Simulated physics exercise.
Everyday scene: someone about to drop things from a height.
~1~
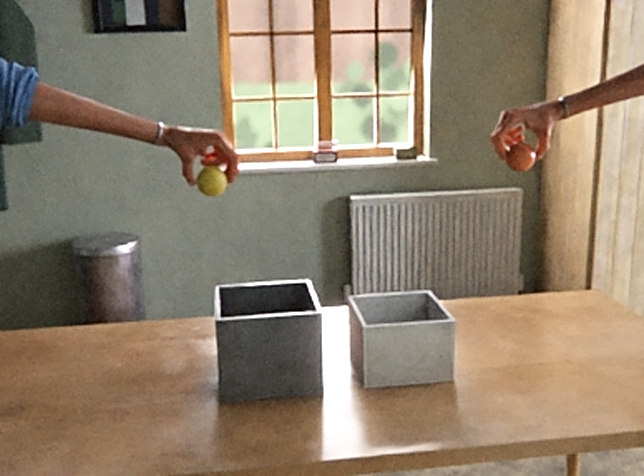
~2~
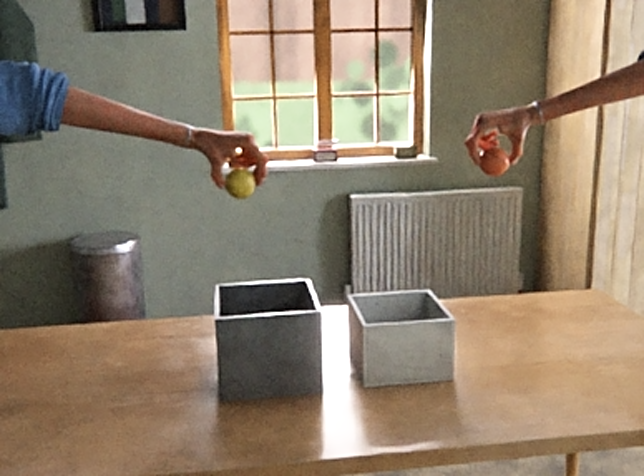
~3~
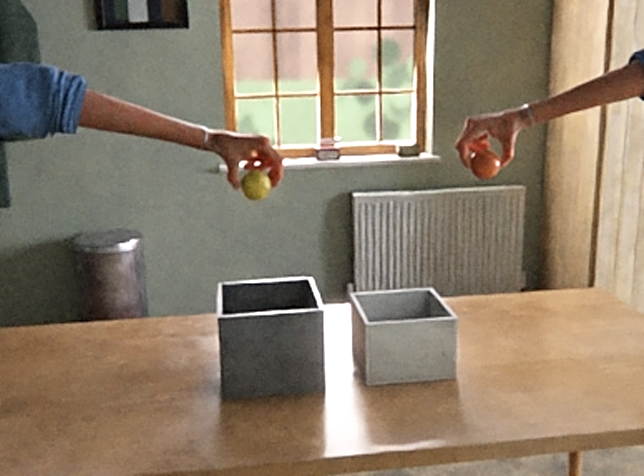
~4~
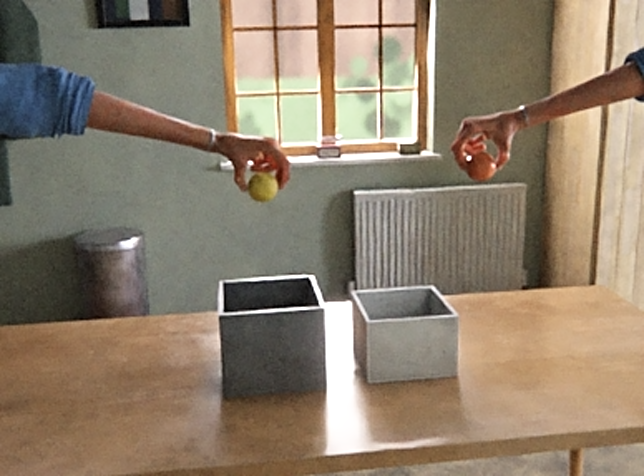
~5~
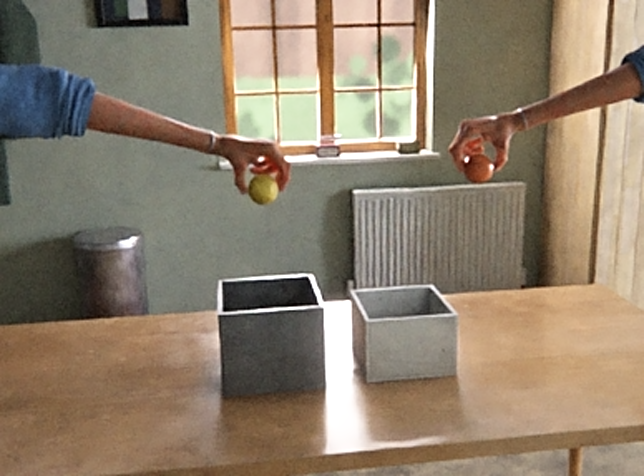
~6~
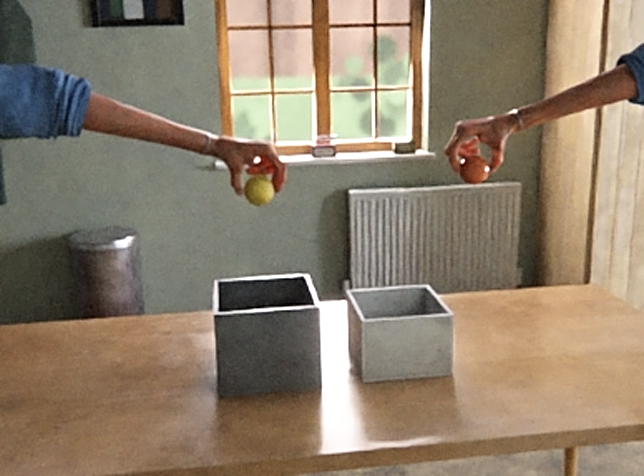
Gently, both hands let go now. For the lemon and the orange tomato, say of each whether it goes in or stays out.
Lemon: In; orange tomato: Out.
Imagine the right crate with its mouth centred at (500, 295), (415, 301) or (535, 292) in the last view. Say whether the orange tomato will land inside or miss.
In, Out, Out.
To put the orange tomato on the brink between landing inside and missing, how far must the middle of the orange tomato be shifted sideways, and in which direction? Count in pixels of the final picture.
Looks like close to 36 pixels, moving left.
Then, 0.16 s past the last view, lemon travelled about its own width near (261, 226); orange tomato travelled about its own width near (473, 204).
Then, 0.24 s past the last view, lemon in the air near (263, 286); orange tomato in the air near (471, 263).
Finally, the lemon is caught, near (266, 354); the orange tomato falls beside it, near (469, 341).
